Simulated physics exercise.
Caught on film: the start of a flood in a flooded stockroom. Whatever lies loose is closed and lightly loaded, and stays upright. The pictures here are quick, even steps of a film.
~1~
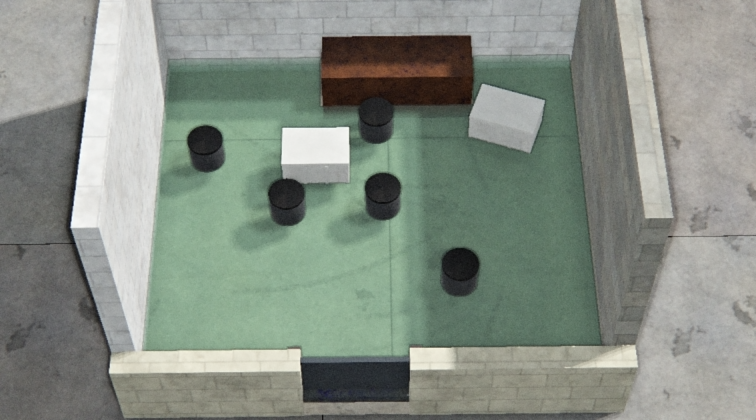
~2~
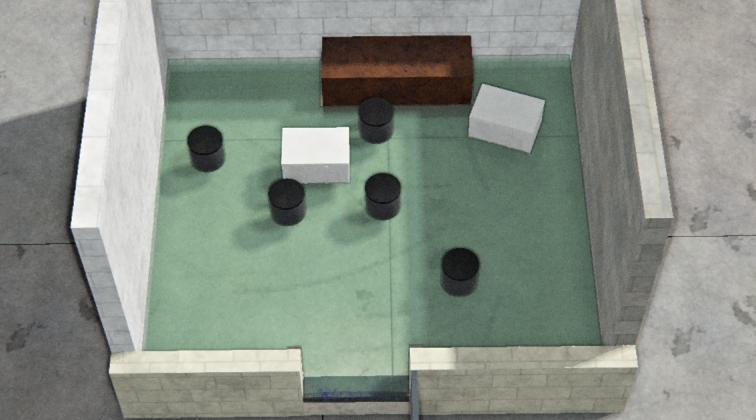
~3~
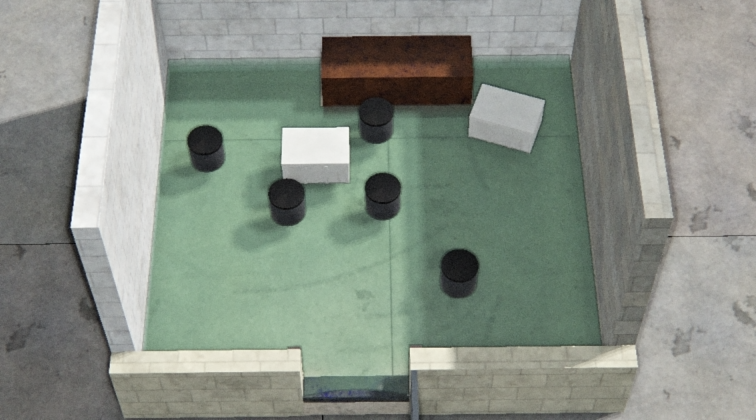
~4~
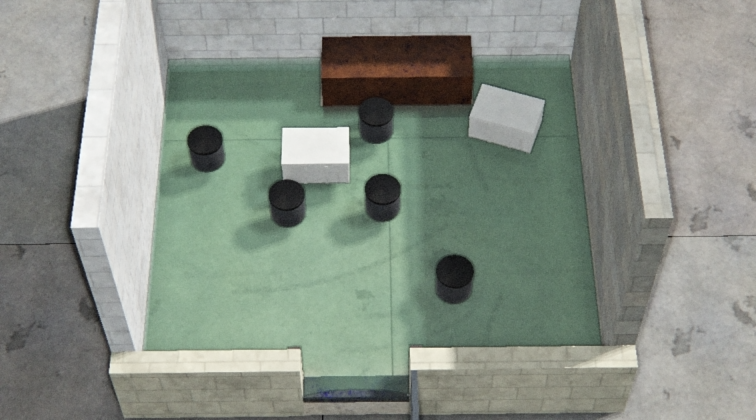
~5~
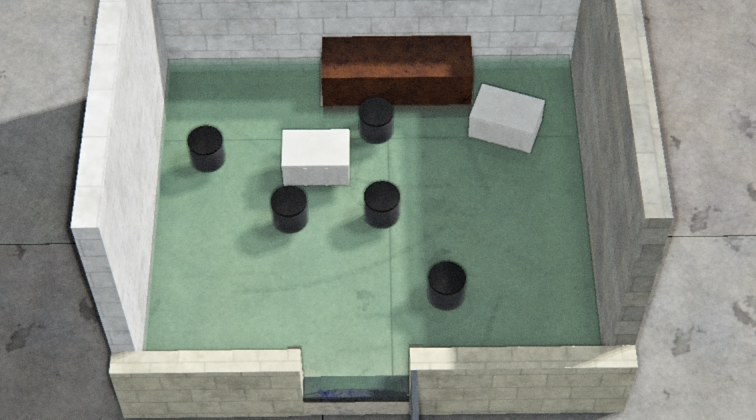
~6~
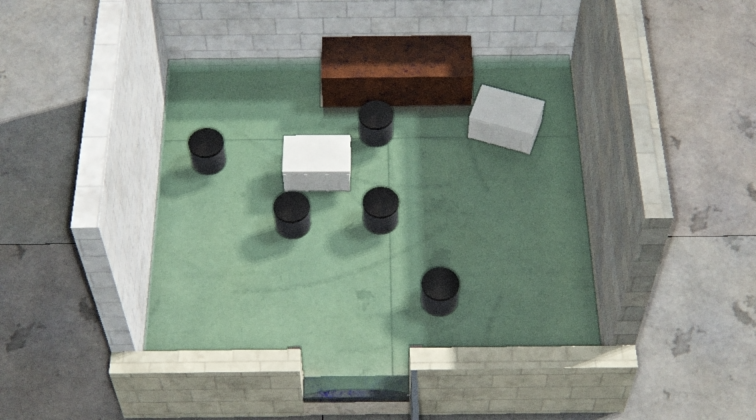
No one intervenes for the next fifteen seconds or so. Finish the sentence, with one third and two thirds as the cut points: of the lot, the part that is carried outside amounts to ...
... from one third to two thirds.
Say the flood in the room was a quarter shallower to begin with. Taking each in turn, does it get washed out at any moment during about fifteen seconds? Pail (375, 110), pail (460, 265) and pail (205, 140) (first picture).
Held back, then escapes, then held back.
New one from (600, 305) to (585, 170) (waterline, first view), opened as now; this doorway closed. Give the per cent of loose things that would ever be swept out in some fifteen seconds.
That comes to around 90 per cent.
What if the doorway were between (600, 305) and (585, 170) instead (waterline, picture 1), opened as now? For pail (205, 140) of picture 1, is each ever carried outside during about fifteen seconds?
My call: Left behind.
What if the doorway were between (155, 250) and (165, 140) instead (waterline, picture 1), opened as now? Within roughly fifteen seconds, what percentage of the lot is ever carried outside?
About 70 %.
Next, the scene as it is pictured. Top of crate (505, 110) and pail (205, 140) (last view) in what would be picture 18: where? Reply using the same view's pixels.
Roughly (492, 130) and (208, 172).
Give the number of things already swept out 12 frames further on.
The answer here is 1.
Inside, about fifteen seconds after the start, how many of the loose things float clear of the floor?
The answer would be 4.
A moment on, 0 of 7 are out; 7 afloat.
Next, 1 of 7 are out; 6 afloat.
Later, 3 of 7 are out; 4 afloat.
In the end, 3 of 7 are out; 4 afloat.
